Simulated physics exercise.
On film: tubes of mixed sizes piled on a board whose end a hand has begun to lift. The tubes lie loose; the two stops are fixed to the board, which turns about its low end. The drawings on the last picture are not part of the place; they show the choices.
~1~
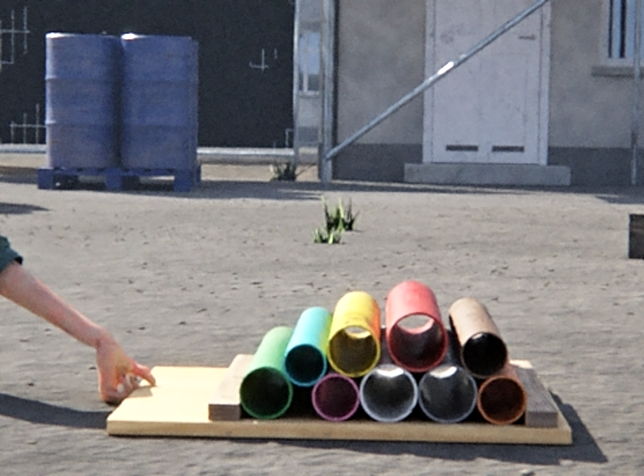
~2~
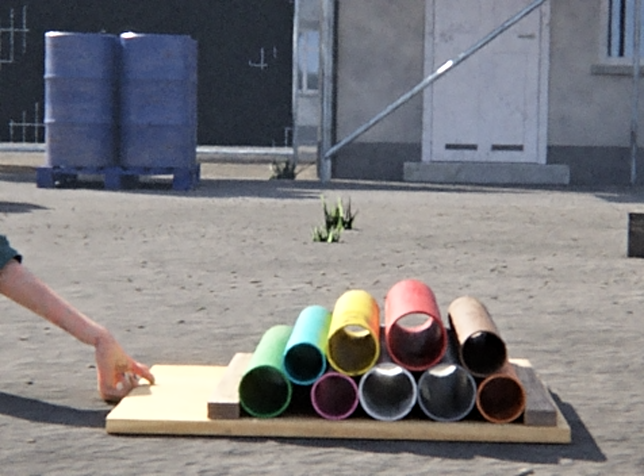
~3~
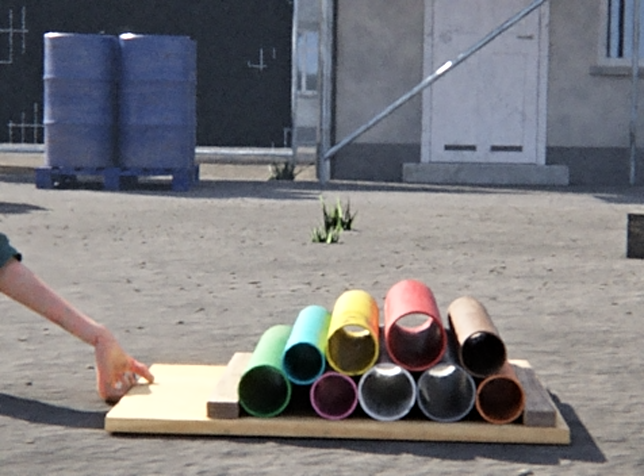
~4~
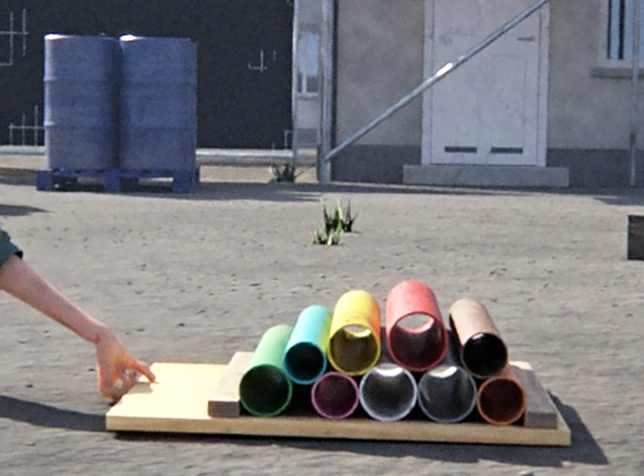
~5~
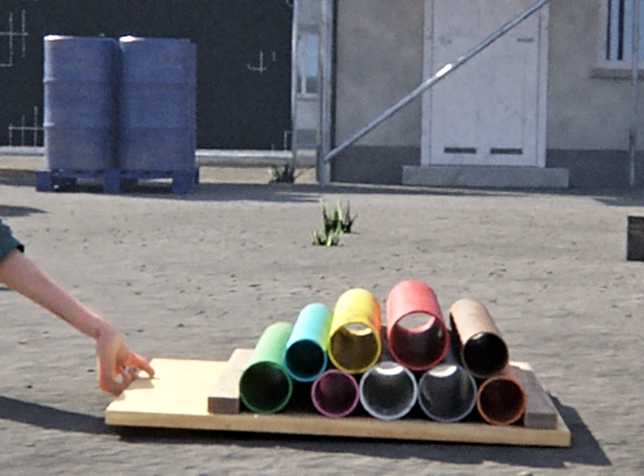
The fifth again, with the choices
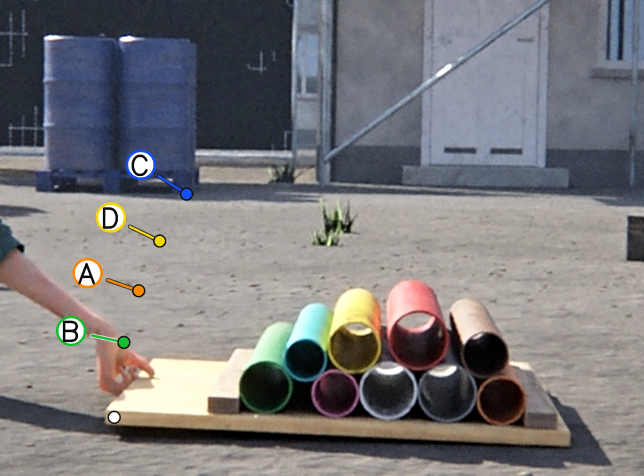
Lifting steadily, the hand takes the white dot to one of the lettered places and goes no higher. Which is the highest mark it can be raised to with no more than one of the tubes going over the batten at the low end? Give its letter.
The answer is mark D.
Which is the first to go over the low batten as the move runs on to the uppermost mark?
First is the brown one.
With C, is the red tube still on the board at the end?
No.
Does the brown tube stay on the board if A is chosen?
The brown tube: Yes.
On the marked copy, A at (139, 291); B at (124, 342); C at (187, 194); D at (160, 241); the white dot at (114, 417).
Taking D. A third of the way, board at 16°.
Two thirds of the way, board at 25°.
When it is over, board at 25°, one over the low batten (brown).
As for the rest, A none over the low batten; B none over the low batten; C two over the low batten (red, brown).
